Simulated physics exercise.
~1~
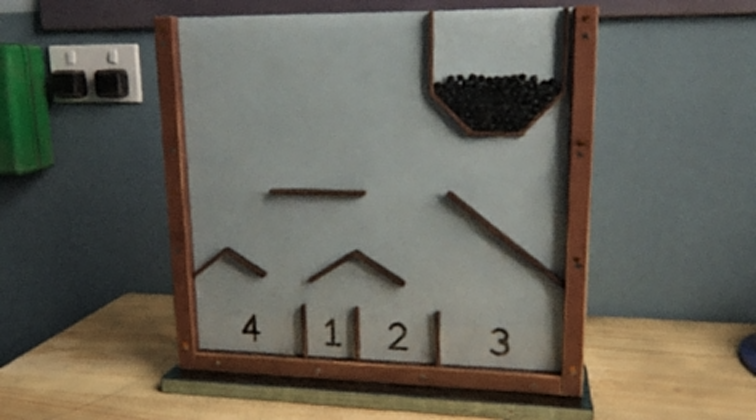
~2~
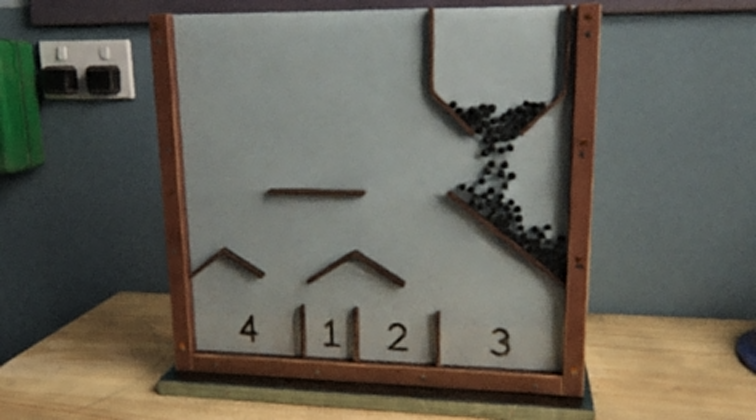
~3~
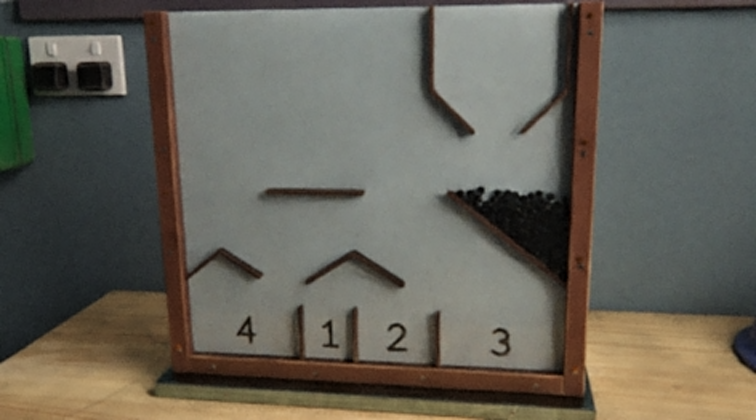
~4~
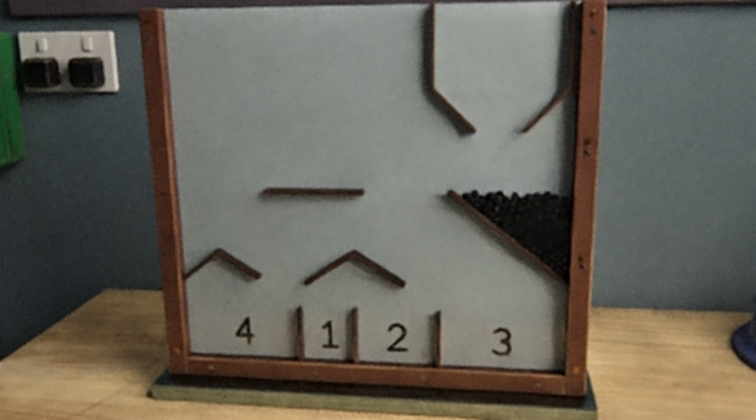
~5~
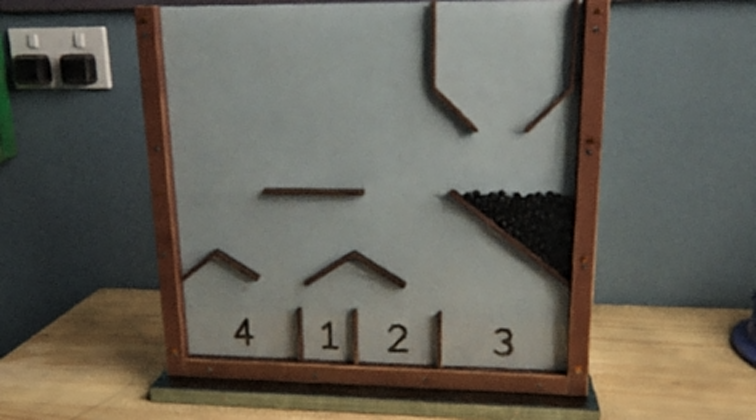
Small black beads sit heaped in a hopper at the upper right of an upright, wood-framed chute with a pale back. The hopper's bottom opens and the beads pour through the gap, dropping onto a long ledge that slopes down to the right. They slide toward the right side of the frame and pile up in the corner there. The hopper empties, and the heap fills the wedge up to near the ledge's upper end, its top levelling out. The beads then lie still, all held above the four numbered bins, which stay empty.
